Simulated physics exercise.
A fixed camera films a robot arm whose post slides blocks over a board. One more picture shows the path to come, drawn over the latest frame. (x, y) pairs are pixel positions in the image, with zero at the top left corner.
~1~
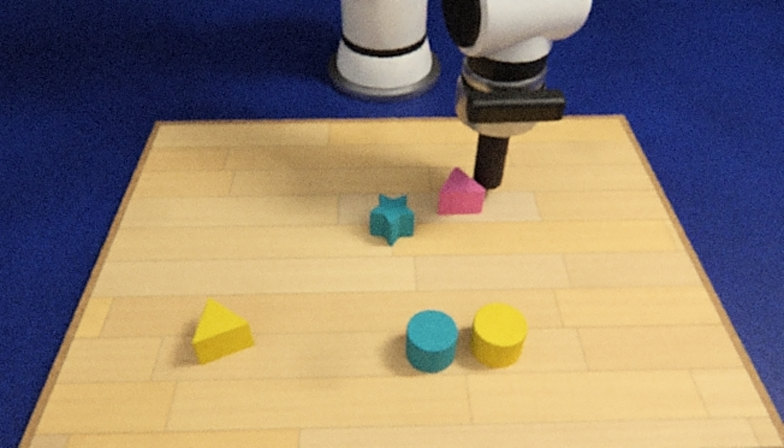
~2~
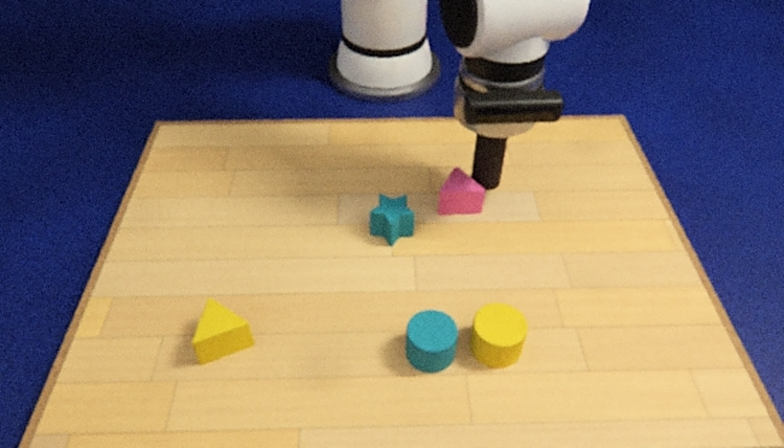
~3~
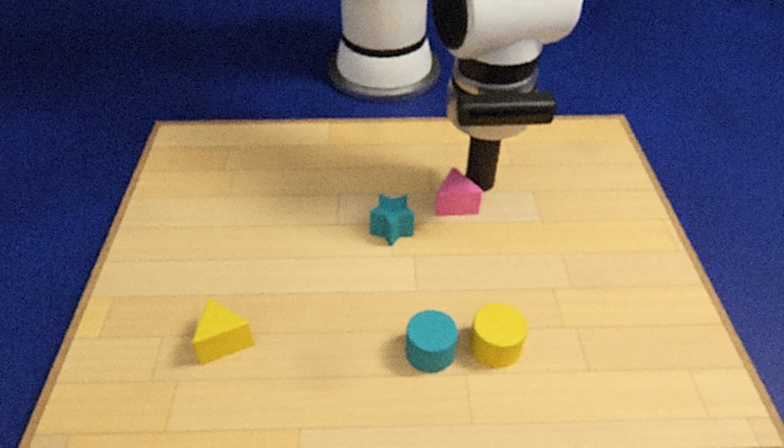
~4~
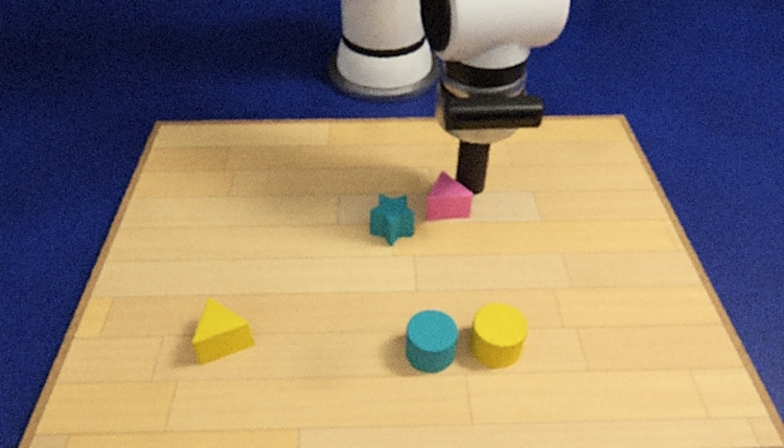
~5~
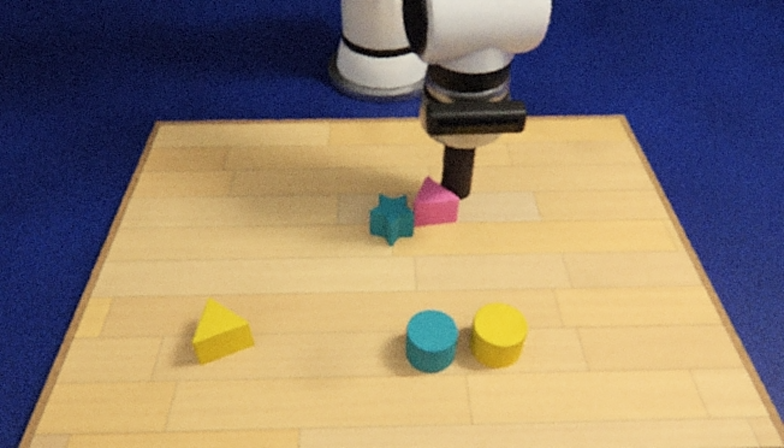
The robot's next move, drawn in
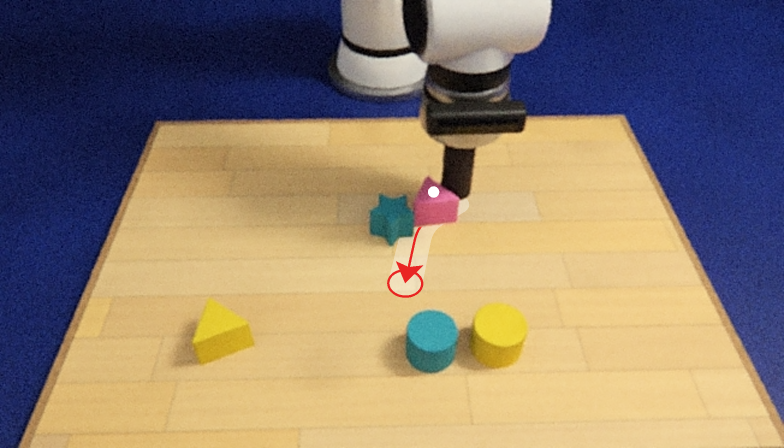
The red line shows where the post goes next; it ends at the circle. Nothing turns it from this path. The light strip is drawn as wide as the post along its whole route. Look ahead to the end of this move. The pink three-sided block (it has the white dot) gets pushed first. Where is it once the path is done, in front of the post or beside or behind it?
Slipped clear.
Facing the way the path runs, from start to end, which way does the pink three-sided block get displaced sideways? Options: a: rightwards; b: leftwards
Answer: A.
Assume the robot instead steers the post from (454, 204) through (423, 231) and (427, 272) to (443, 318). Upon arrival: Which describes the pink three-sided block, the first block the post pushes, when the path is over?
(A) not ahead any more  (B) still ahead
I choose A.
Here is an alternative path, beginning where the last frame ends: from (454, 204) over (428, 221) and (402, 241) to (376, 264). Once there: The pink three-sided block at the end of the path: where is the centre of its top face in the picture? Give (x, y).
Its top middle is near (342, 246).
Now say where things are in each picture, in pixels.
Post's lower end at (487, 181); turquoise star-shaped block at (392, 207); turquoise round block at (432, 329); pink three-sided block at (461, 182), in the first picture.
Post at (485, 181); blocks still, in the second picture.
Post at (479, 183); pink three-sided block at (458, 183), in the third picture.
Post at (470, 186); pink three-sided block at (448, 187), in the fourth picture.
Post at (455, 191); turquoise star-shaped block at (392, 207); turquoise round block at (432, 329); pink three-sided block at (434, 192), in the fifth picture.
Drawn move, from (454, 204) by way of (425, 222) and (413, 250) to (405, 283); the dot is on the pink three-sided block.
What follows on the original path. One third of the way, post at (425, 210); turquoise star-shaped block at (364, 217), turned 25° clockwise; pink three-sided block at (401, 210).
Two thirds of the way, post at (413, 239); turquoise star-shaped block at (345, 222), turned 55° clockwise; pink three-sided block at (381, 231), turned 35° clockwise.
At the end, post at (406, 271); turquoise star-shaped block at (344, 222), turned 65° clockwise; turquoise round block still; pink three-sided block at (378, 236), turned 50° clockwise.
